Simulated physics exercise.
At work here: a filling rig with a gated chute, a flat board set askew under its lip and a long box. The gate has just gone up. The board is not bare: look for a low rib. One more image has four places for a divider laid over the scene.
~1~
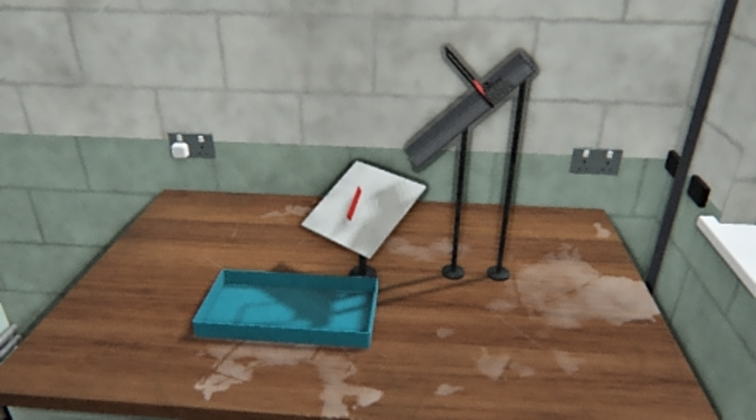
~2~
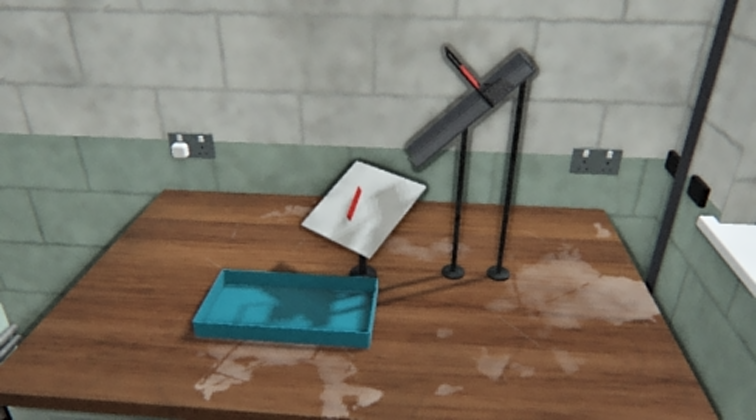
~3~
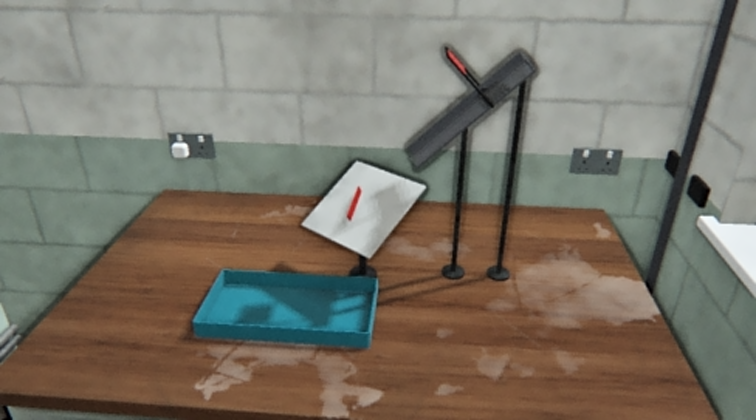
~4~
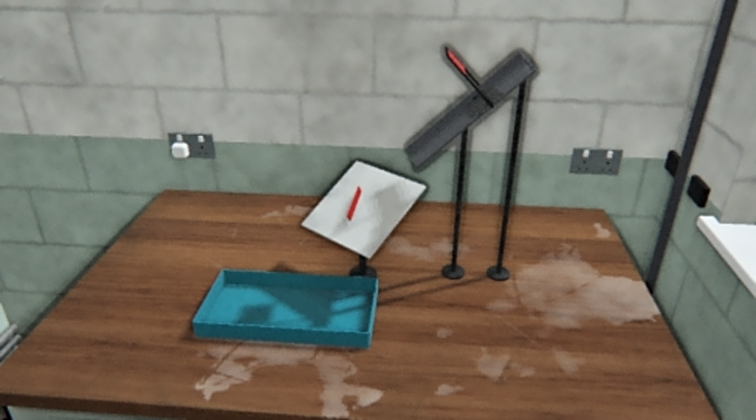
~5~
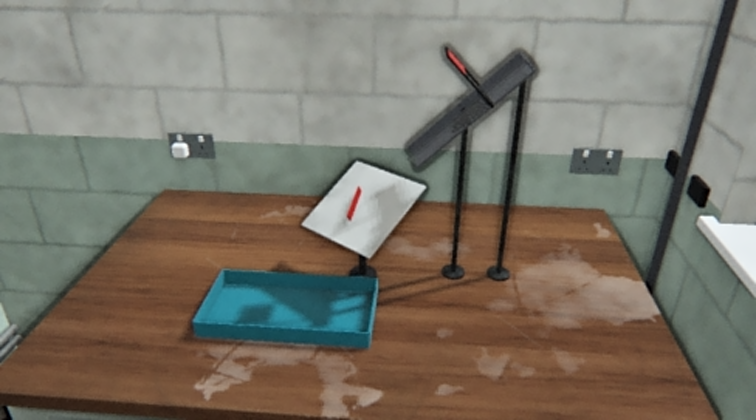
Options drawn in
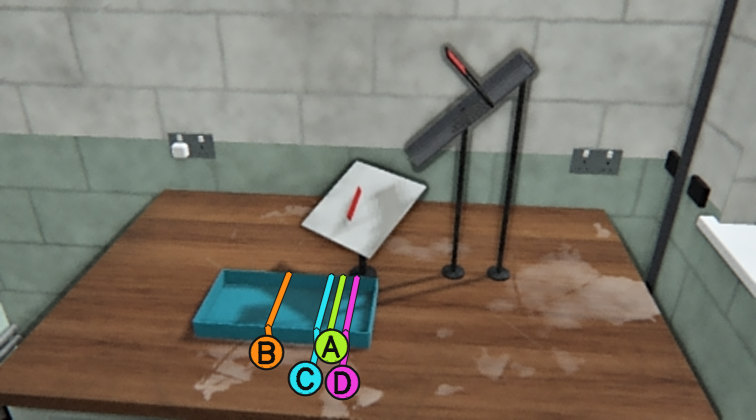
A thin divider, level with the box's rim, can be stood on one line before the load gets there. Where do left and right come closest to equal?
Take C.
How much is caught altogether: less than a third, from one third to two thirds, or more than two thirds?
About that: More than two thirds.
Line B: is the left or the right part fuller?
More lands on the right.
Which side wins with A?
Left.
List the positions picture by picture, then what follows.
Load behind the gate (496, 90), black beans; lip of the chute (417, 163), sloping fairly steeply, in the first picture.
Middle of the board (362, 205), tilted gently; middle of its low edge (334, 240); of its high edge (390, 173), in the second picture.
Front corners of the box (193, 322) and (369, 333), empty; front of the load (484, 107), in the third picture.
Middle of the load (484, 102); its front (470, 115), roughly a quarter of the way to the lip; rib from (359, 186) to (347, 216), in the fourth picture.
Middle of the load (473, 112); its front (453, 131), roughly half of the way to the lip, in the fifth picture.
On the marked copy, line A crosses the front rim at (330, 330); line B crosses the front rim at (268, 326); line C crosses the front rim at (316, 329); line D crosses the front rim at (345, 331).
If A is chosen, of what is caught, almost all on the left of the divider, just a few on the right.
If B is chosen, of what is caught, about a tenth on the left of the divider, almost all on the right.
If C is chosen, of what is caught, roughly half on the left of the divider, roughly half on the right.
If D is chosen, of what is caught, almost all on the left of the divider, just a few on the right.
